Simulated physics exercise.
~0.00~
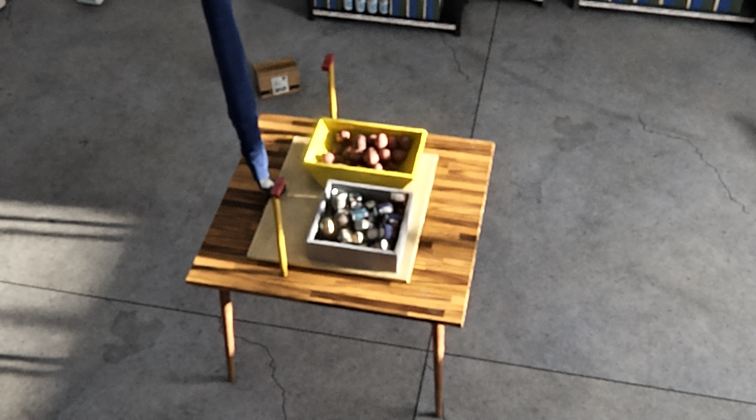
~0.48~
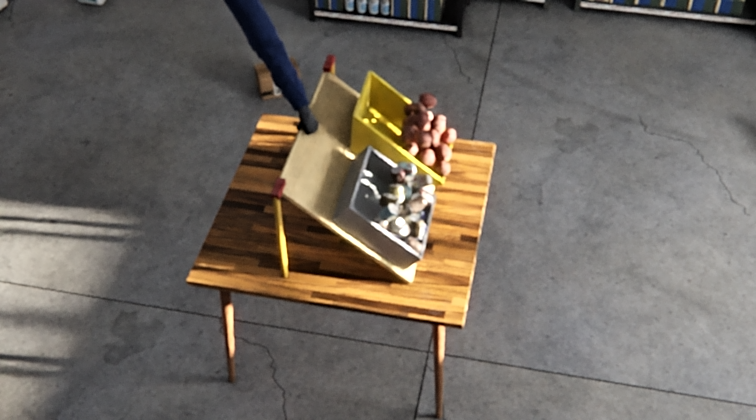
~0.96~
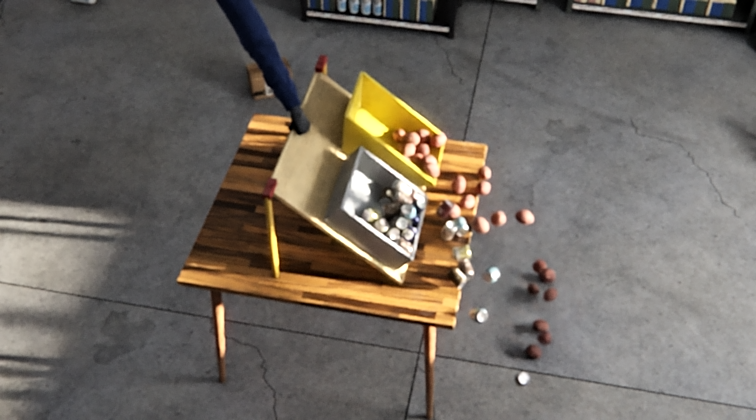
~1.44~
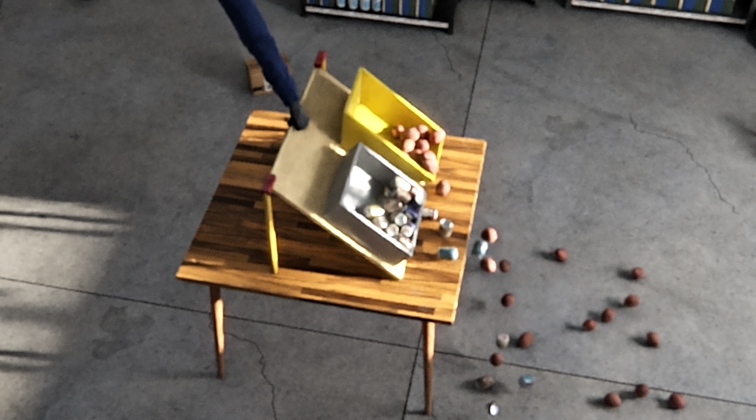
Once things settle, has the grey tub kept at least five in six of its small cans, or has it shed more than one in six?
The grey tub has shed more than one in six of its cans, though a good number of them stay inside it.
